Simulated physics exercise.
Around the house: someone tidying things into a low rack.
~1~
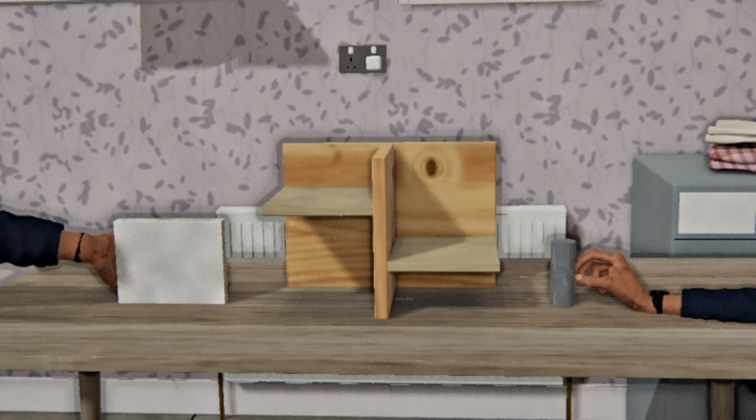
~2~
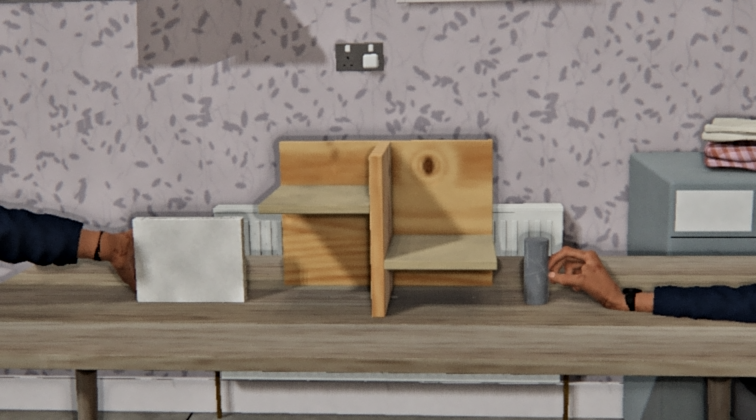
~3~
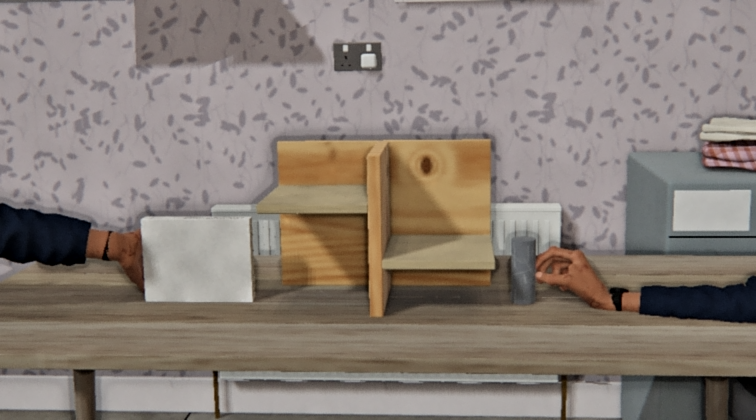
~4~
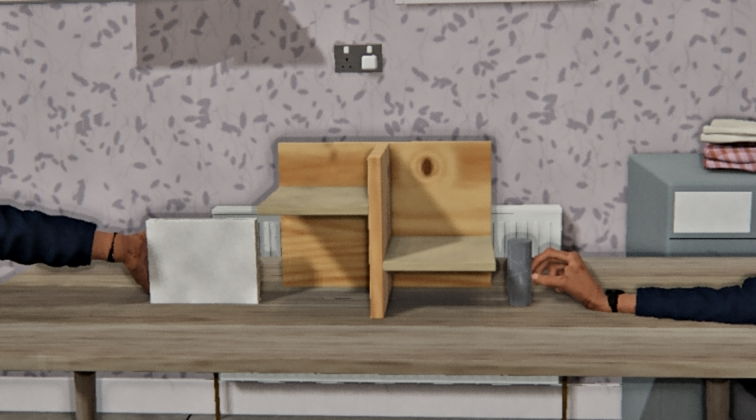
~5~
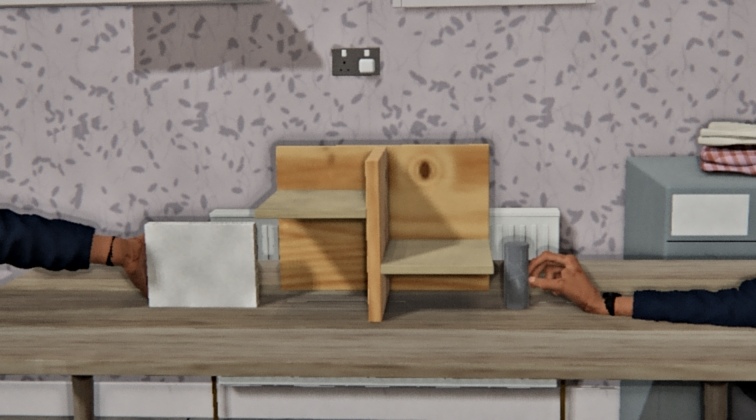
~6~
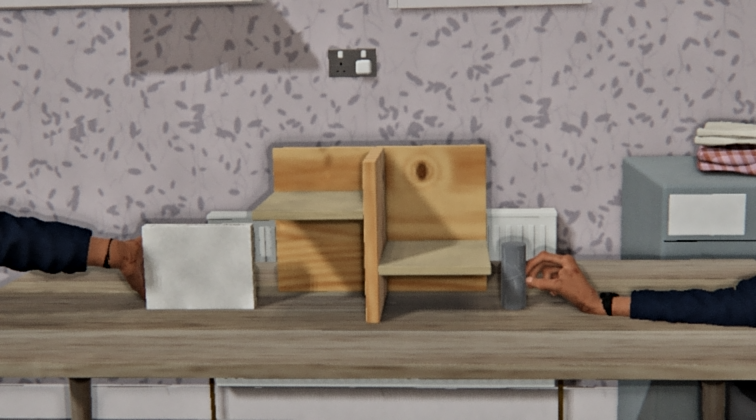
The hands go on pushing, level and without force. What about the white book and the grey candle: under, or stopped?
Here the white book clears the shelf; the grey candle is too tall.
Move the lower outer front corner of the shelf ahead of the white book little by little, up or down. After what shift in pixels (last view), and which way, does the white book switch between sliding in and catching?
About 16 pixels down.
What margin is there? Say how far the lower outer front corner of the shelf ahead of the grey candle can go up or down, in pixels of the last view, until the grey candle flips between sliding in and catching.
Some 20 pixels, up.
Then, 0.28 s past the last view, white book sliding up to the opening near (214, 266); grey candle sliding up to the opening near (501, 276).
Then, 0.62 s past the last view, white book part of the way in near (254, 266); grey candle stopped at the opening near (501, 276).
Then, 0.90 s past the last view, white book part of the way in near (286, 266); grey candle stopped at the opening near (501, 276).
Finally, the white book goes under, near (306, 266); the grey candle stops at the shelf, near (501, 276).
